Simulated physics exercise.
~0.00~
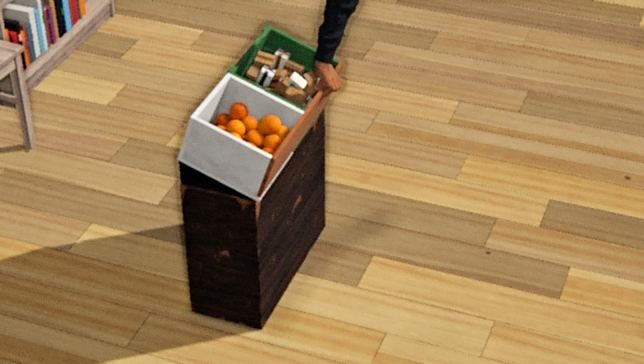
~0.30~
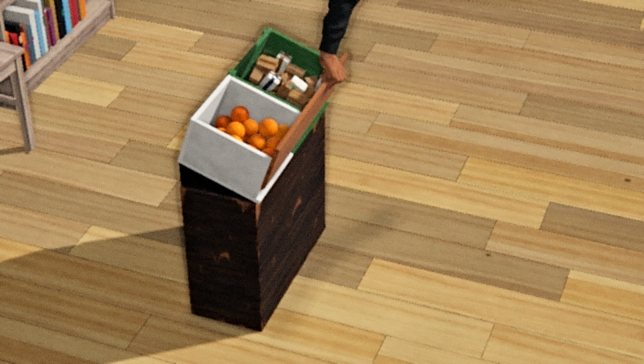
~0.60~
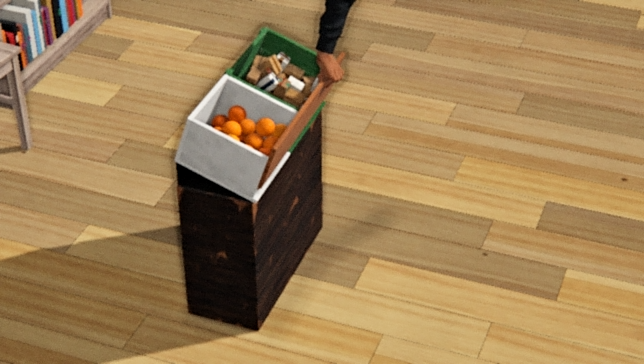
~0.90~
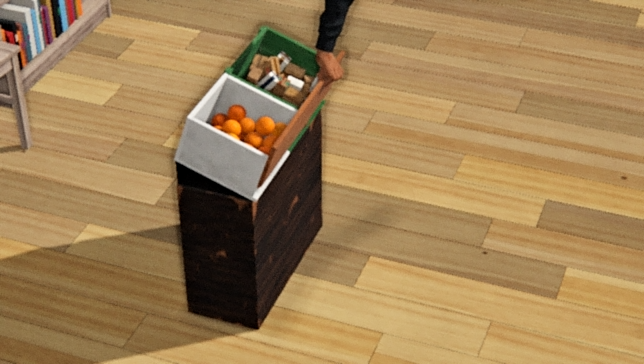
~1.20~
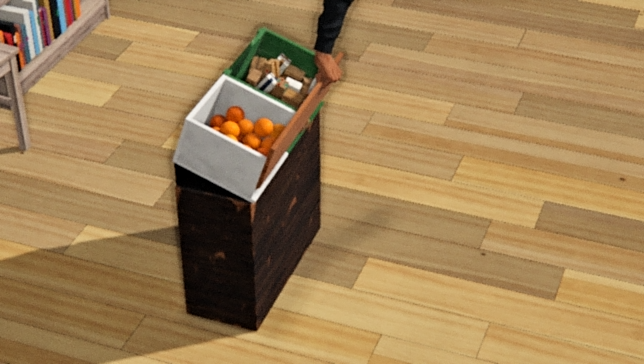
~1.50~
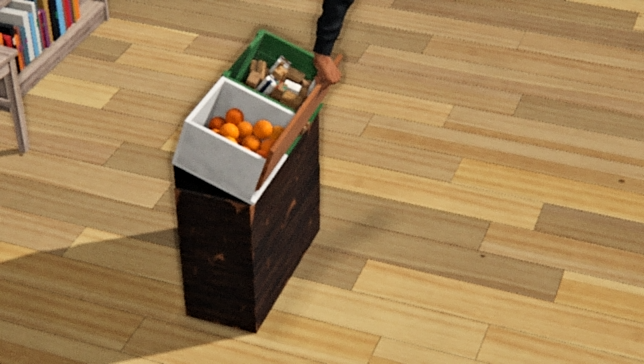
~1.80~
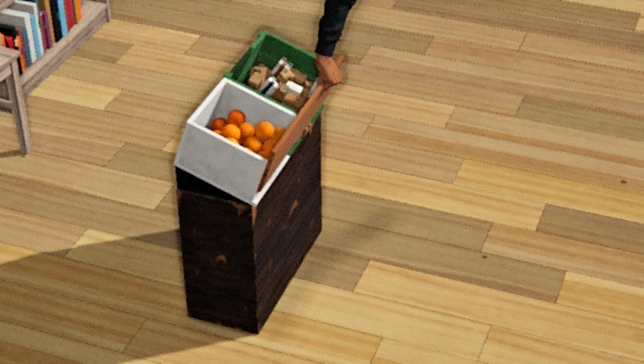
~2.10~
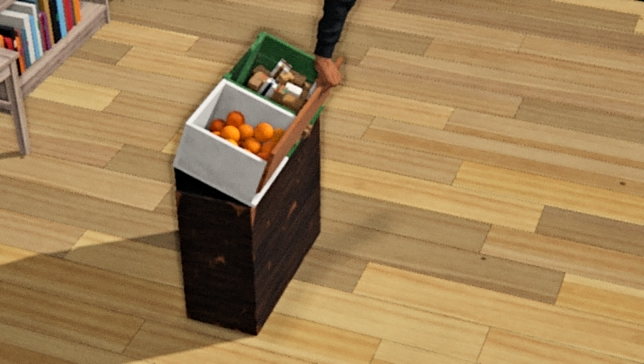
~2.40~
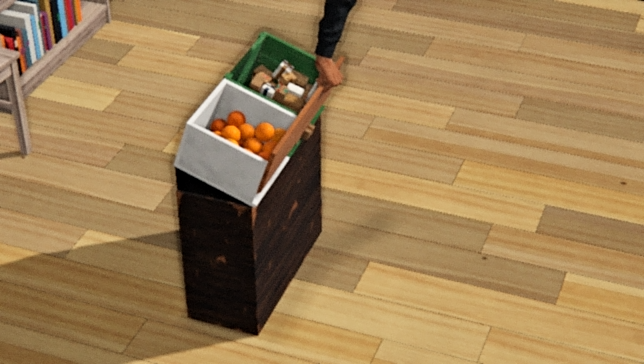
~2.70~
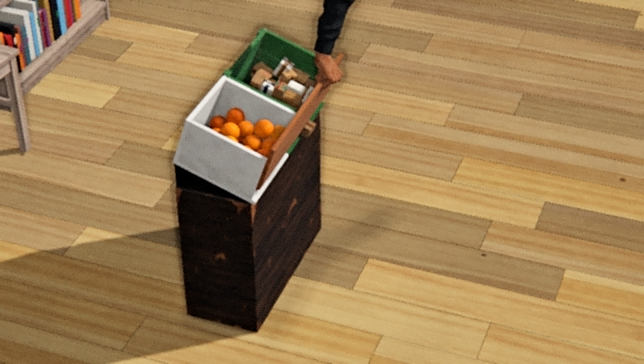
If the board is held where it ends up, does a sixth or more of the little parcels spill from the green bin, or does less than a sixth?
Less than a sixth of the little parcels leave the green bin. The hand keeps the board against the bins and the parcels stay inside.
